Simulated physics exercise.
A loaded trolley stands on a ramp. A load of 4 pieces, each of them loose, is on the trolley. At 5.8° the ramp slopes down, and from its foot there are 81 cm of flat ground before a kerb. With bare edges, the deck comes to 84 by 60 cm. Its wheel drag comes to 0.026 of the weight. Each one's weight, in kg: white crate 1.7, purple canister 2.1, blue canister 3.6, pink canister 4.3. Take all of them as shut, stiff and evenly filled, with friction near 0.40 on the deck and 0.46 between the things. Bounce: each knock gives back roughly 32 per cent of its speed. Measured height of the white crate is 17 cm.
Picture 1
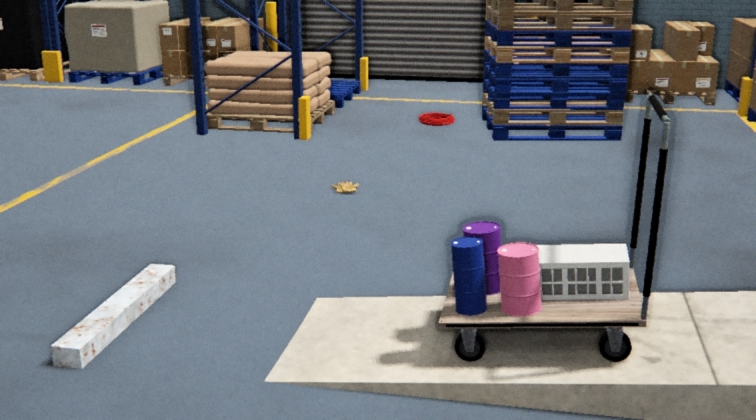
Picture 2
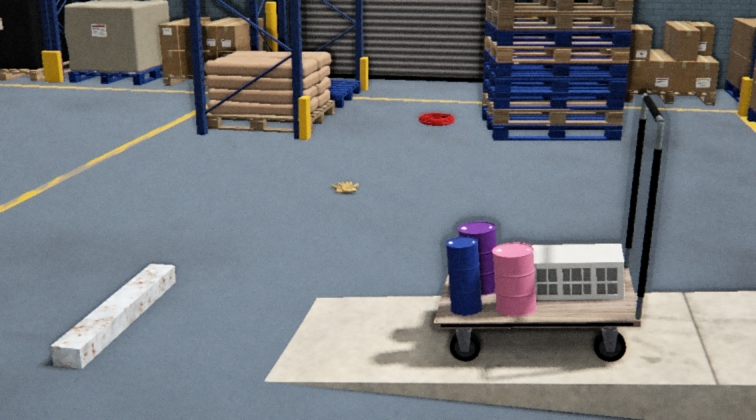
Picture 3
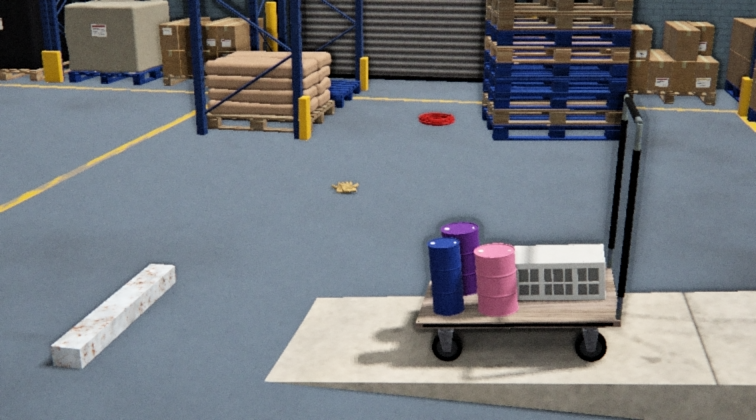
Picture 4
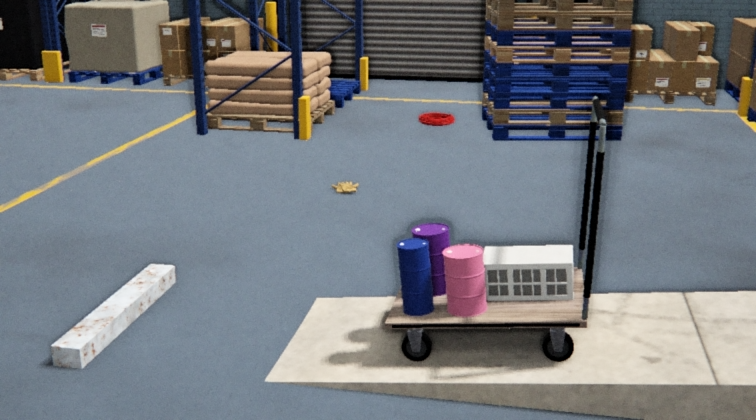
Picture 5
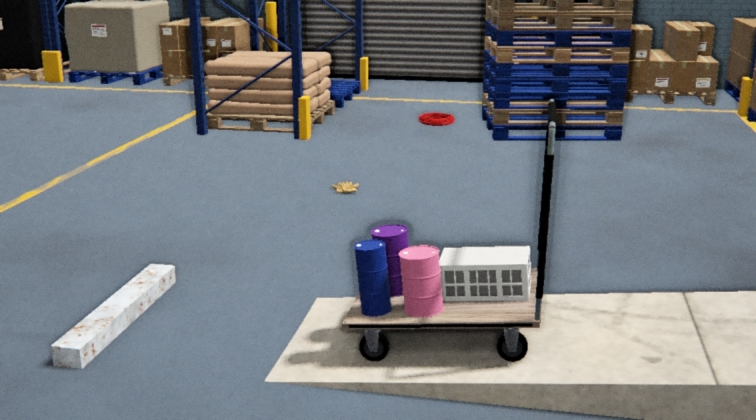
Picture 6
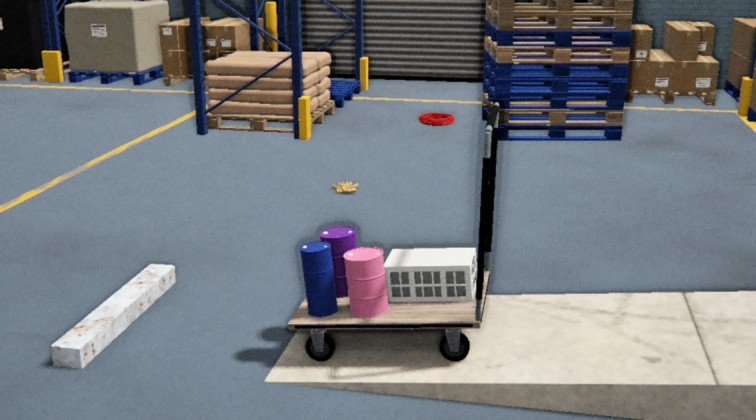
A loaded flat trolley with a tall upright handle stands on a pale ramp in a warehouse, seen from a fixed, slightly raised view side-on. It carries blue, purple and pink canisters at its left end and a white crate beside them, with a whitish kerb lying at left and racking, pallets and boxes behind. The trolley rolls left down the ramp, slowly then faster, its load riding along unshifted.
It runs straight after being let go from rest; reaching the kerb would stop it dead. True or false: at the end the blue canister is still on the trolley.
False.
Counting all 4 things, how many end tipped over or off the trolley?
The number is 2.
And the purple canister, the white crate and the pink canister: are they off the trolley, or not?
Purple canister: Goes out of bounds; white crate: Stays in bounds; pink canister: Stays in bounds.
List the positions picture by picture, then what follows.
In the first picture, 159 cm left to run; blue canister (469, 276); white crate (582, 272).
In the second picture, 157 cm left to run; pink canister (515, 279); white crate (577, 272).
In the third picture, 150 cm left to run; purple canister (462, 259); pink canister (496, 280).
In the fourth picture, 137 cm left to run; white crate (528, 273); purple canister (433, 259).
In the fifth picture, 118 cm left to run; pink canister (422, 281); white crate (485, 274).
In the sixth picture, 93 cm left to run; blue canister (319, 279); purple canister (341, 262).
Then, 0.90 s past the last view, trolley at the kerb; blue canister shifted 8 cm near (107, 267); pink canister shifted 8 cm; purple canister shifted 8 cm.
Then, 1.20 s past the last view, trolley at the kerb; purple canister and blue canister now off the trolley; pink canister shifted 16 cm; white crate shifted 16 cm.
Finally, off the trolley, purple canister and blue canister; not toppled but over 10 cm from the start, white crate and pink canister. Final places as that camera would see them, blue canister near (61, 308).
